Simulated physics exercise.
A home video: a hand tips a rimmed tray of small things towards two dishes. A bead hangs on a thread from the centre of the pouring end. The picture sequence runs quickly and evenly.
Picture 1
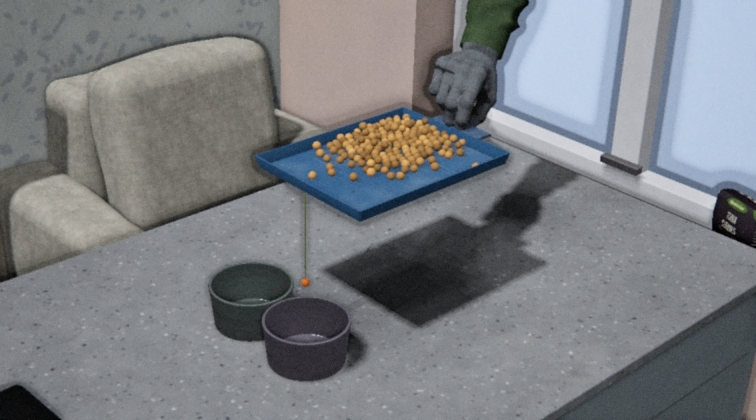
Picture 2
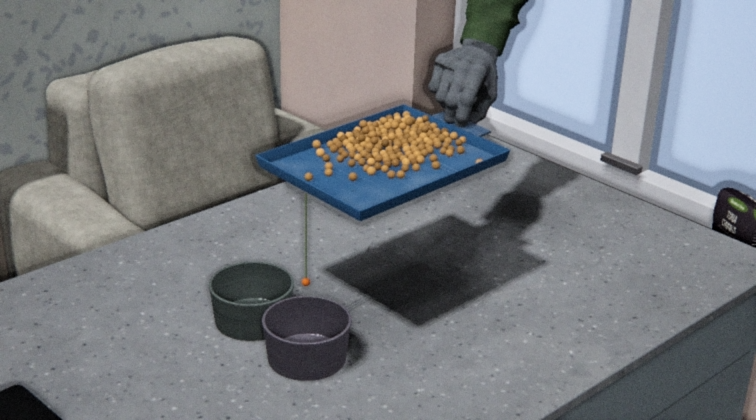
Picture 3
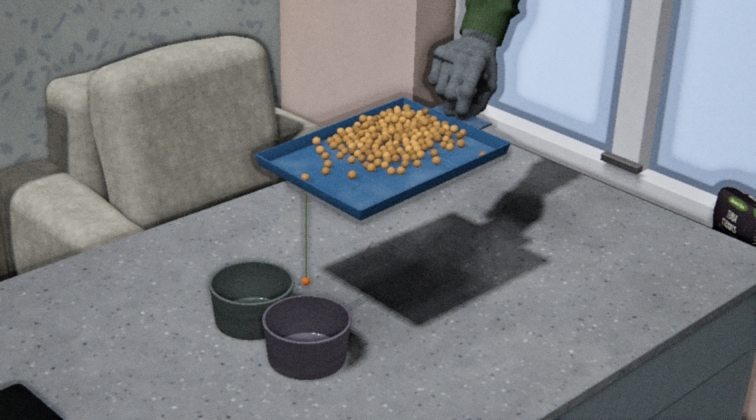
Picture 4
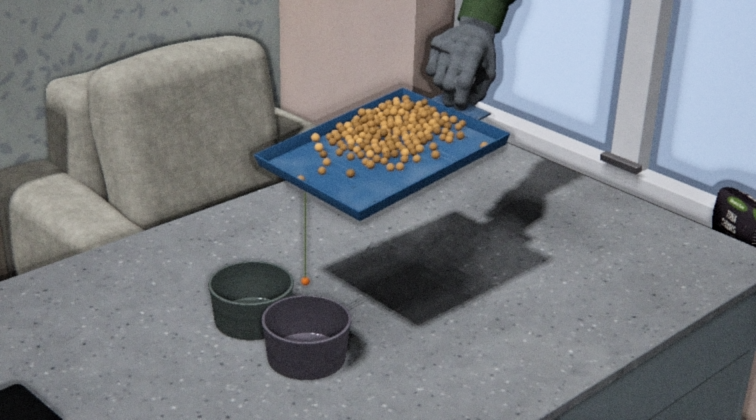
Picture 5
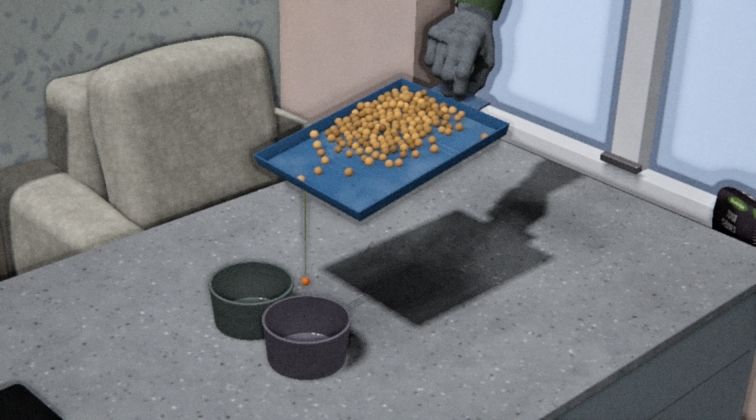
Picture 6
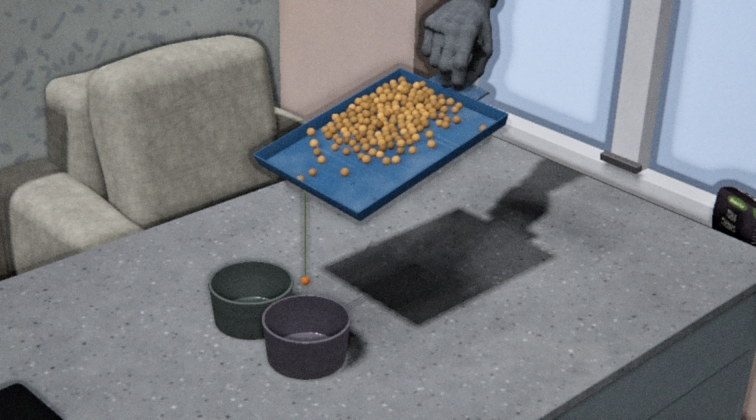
A blue rimmed tray heaped with round golden-tan wooden beads is held above a speckled grey table, seen from a raised, still viewpoint. Beige chairs stand at left, a window at upper right, and a dark green dish sits left of a dark purplish one, near an orange bead on a thread. A grey-gloved hand raises the tray's far side, gradually steepening it, and the beads shift slightly.
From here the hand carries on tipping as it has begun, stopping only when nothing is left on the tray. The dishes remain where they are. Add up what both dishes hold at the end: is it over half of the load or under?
Basically it's a mostly caught load, that one.
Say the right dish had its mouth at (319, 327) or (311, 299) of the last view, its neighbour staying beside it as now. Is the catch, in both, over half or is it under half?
The first place gets the greater share, the second a lesser share.
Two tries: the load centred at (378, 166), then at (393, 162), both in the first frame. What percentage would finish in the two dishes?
Near 80 per cent and near 80 per cent.
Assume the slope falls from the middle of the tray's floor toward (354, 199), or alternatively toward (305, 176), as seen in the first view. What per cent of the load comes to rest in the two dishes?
Respectively close to 40 and 80 in a hundred.
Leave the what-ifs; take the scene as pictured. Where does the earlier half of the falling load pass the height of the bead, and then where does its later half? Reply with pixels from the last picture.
(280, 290) first, (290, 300) later.
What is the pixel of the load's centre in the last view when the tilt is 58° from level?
Near (309, 176).
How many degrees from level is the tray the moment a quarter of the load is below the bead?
Around 75°, give or take.
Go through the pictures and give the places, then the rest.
In the first frame, corners of the pouring end near (259, 156) and (360, 209), level; middle of the load near (397, 144), round wooden beads; left dish near (218, 313); right dish near (273, 351); bead on its thread near (306, 283).
In the second frame, corners of the pouring end near (260, 155) and (361, 209), level; middle of the load near (397, 142).
In the third frame, corners of the pouring end near (259, 154) and (360, 209), tipped barely, level across its low end; middle of the load near (397, 137).
In the fourth frame, corners of the pouring end near (258, 154) and (359, 209), tipped a little, level across its low end; middle of the load near (396, 130), only a few on the move.
In the fifth frame, corners of the pouring end near (258, 154) and (359, 210), tipped a little, level across its low end; middle of the load near (396, 124), a little on the move.
In the sixth frame, corners of the pouring end near (257, 154) and (358, 210), tipped a little, level across its low end; middle of the load near (387, 114), near a third on the move; left dish near (218, 311); right dish near (273, 349).
Shortly afterwards, tray tipped steeply; the bulk on the tray; a little in the right dish; a little in the left dish; only a few outside both; a little in the air.
Next, tray tipped right over; only a few on the tray; near half in the right dish; near a quarter in the left dish; a little outside both; a little in the air.
Some moments later, tray tipped past a quarter turn; near half in the right dish; near a third in the left dish; a little outside both.
In the end, tray tipped past a quarter turn; near half in the right dish; near a third in the left dish; a little outside both.
